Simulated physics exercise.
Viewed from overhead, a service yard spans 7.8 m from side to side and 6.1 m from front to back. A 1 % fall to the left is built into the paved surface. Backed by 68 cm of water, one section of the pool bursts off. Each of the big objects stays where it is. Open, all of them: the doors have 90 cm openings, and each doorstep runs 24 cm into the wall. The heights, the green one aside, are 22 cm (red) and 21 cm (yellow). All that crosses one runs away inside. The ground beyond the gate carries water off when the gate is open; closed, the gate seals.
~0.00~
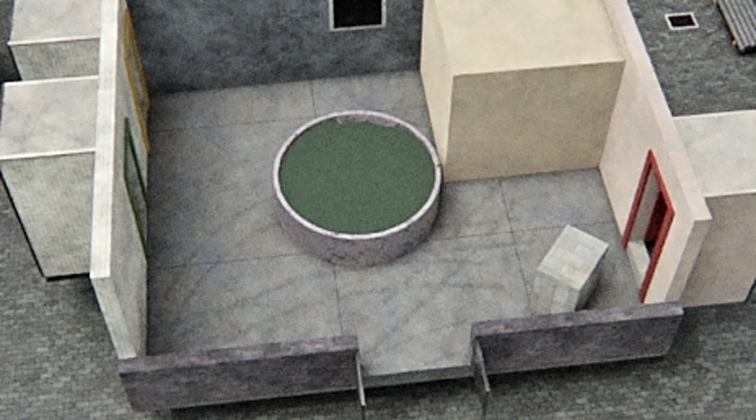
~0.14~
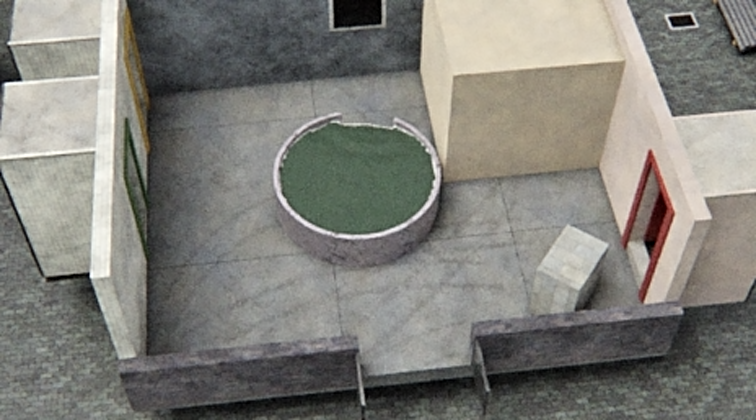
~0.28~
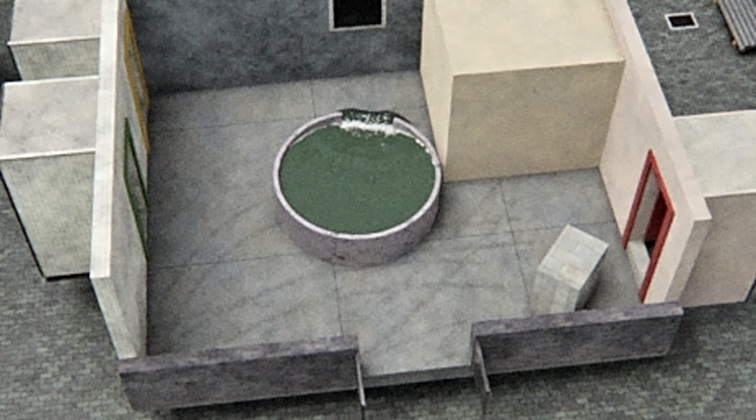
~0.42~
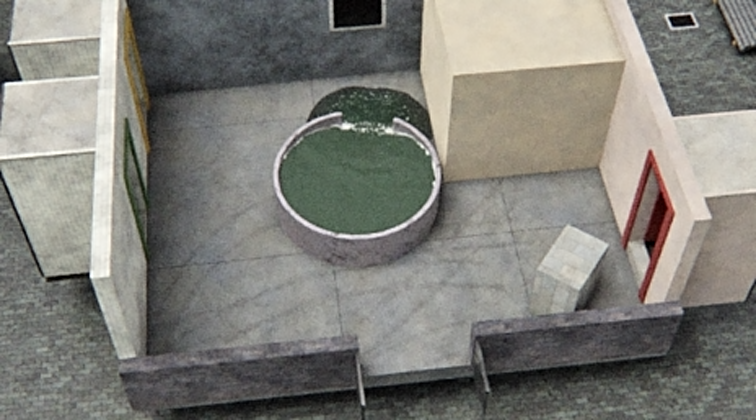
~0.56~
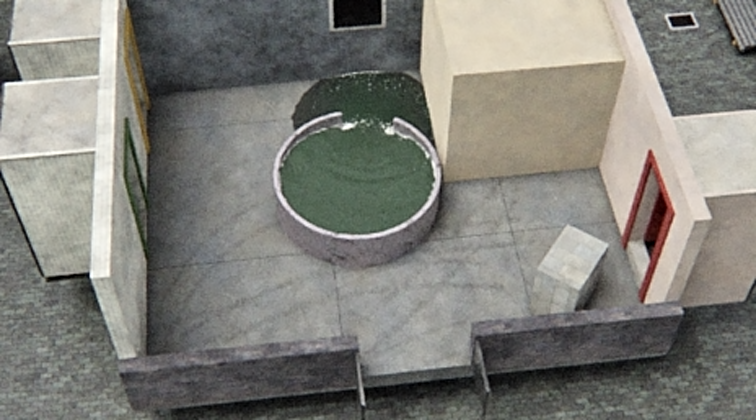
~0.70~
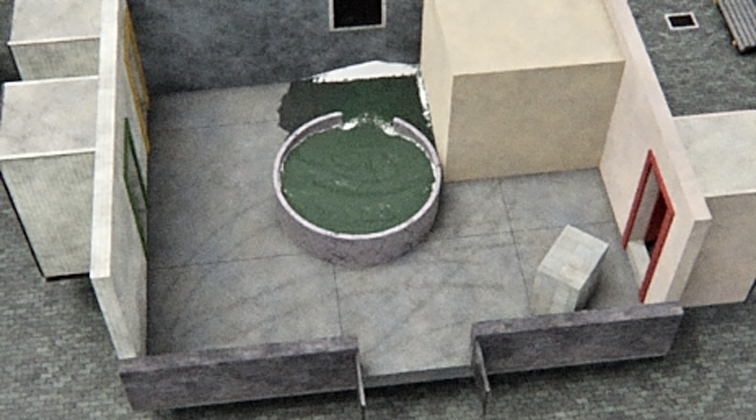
Green water lies still in a round, low-walled pool in a walled yard until a gap opens in the far side of its rim. The water pours through, spreads over the grey paving behind the pool, and reaches the back wall and the side of the large beige block, widening leftward.
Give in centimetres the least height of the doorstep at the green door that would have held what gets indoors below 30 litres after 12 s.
6.5 cm.
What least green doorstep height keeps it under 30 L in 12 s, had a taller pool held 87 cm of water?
Required height: Approx. 9.0 cm.
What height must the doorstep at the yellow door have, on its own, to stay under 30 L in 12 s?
Door yellow, min height approx. 22 cm.
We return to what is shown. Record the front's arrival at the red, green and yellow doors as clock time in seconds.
Arrival times are red 5.0 seconds, green 3.2 seconds and yellow 2.2 seconds.
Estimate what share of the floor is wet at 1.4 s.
Roughly 15 percent of the floor is wet.
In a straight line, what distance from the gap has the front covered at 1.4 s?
I make it some 2.8 m.
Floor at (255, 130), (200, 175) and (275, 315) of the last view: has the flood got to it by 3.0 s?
Point by point: Soaked, then soaked, then bone dry.
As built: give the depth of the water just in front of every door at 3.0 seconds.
Depth at red 0 cm, at green 0 cm, at yellow 29 cm.
After 1.4 s water covers 15 % of the floor, deepest (50 cm) near (411, 76); it has not reached the green door.
After 3.0 s water covers 30 % of the floor, deepest (36 cm) near (396, 99); it has not reached the green door.
After 12.0 s water covers 100 % of the floor, deepest (16 cm) near (148, 115); 7 cm at the green door, 56 litres in over its 5 cm doorstep.
At the green door as built, the water arrived by 3.3 s and peaked near 10 cm at 7.0 s.
Run again over the same 12 s with other heights there, 39 litres in over 6 cm, 15 litres over 8 cm. The limit of 30 litres is kept from about 6.5 cm up.
